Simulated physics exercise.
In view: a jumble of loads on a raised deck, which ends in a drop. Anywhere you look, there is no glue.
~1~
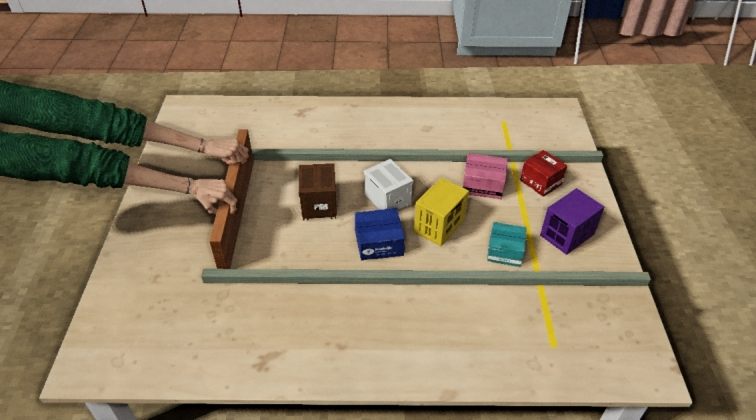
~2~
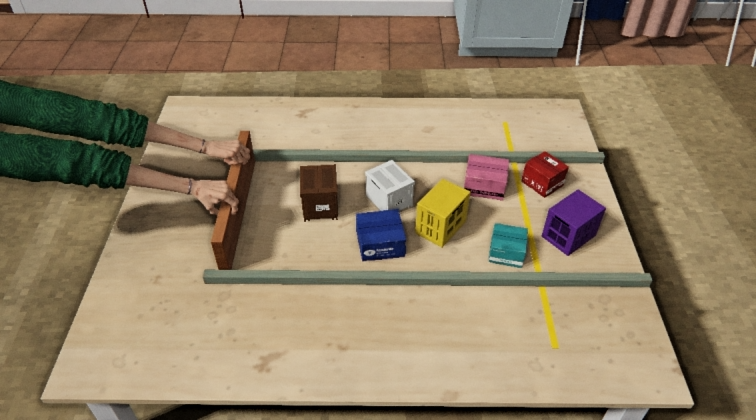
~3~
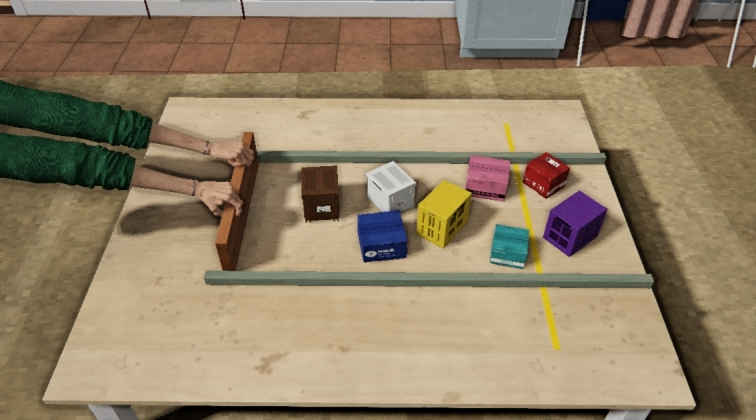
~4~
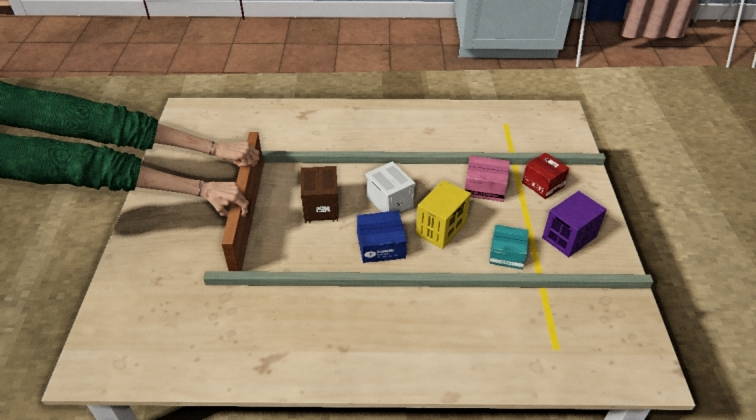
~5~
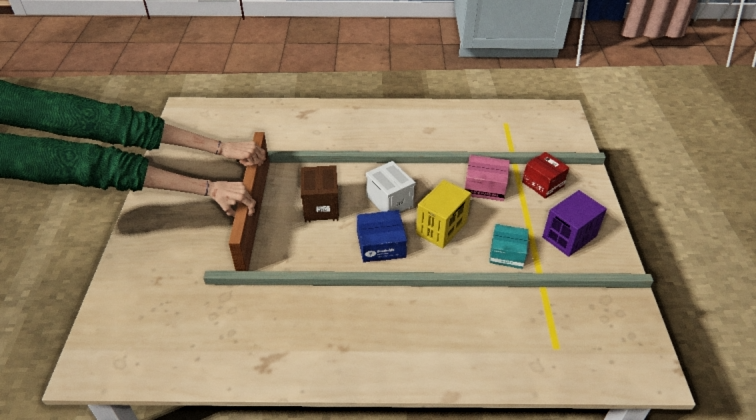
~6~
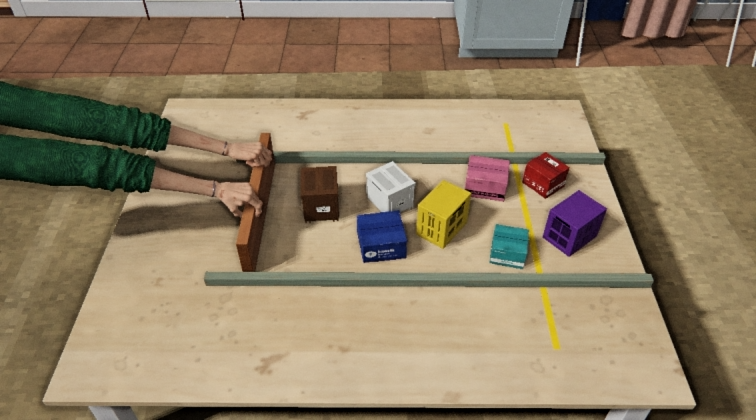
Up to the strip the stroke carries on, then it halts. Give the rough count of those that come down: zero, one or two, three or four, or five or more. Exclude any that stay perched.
One, maybe two go over.
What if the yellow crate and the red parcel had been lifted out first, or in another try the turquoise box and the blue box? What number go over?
Count: 0 (first case); 1 (second).
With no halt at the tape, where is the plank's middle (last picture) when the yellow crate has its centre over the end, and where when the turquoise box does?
The yellow crate puts it at (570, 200), the turquoise box at (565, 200).
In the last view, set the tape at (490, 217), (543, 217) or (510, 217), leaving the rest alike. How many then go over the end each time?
The counts come to 0, then 2, then 1.
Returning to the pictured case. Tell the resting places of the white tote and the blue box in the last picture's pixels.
(570, 177) and (557, 239).
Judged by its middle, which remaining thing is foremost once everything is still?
The purple crate ends nearest.
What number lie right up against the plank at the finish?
That makes 2.
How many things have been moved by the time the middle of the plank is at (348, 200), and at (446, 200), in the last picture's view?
At the first spot the count is 2, and at the second it is 7.
Early on, none off yet; purple crate at rest near (574, 223); red parcel at rest near (545, 175); turquoise box at rest near (509, 246).
A while later, none off yet; purple crate at rest near (574, 223); red parcel travelled a little near (560, 175); turquoise box travelled a little near (524, 252).
Finally, the number that fall off is one or two; lost, red parcel.
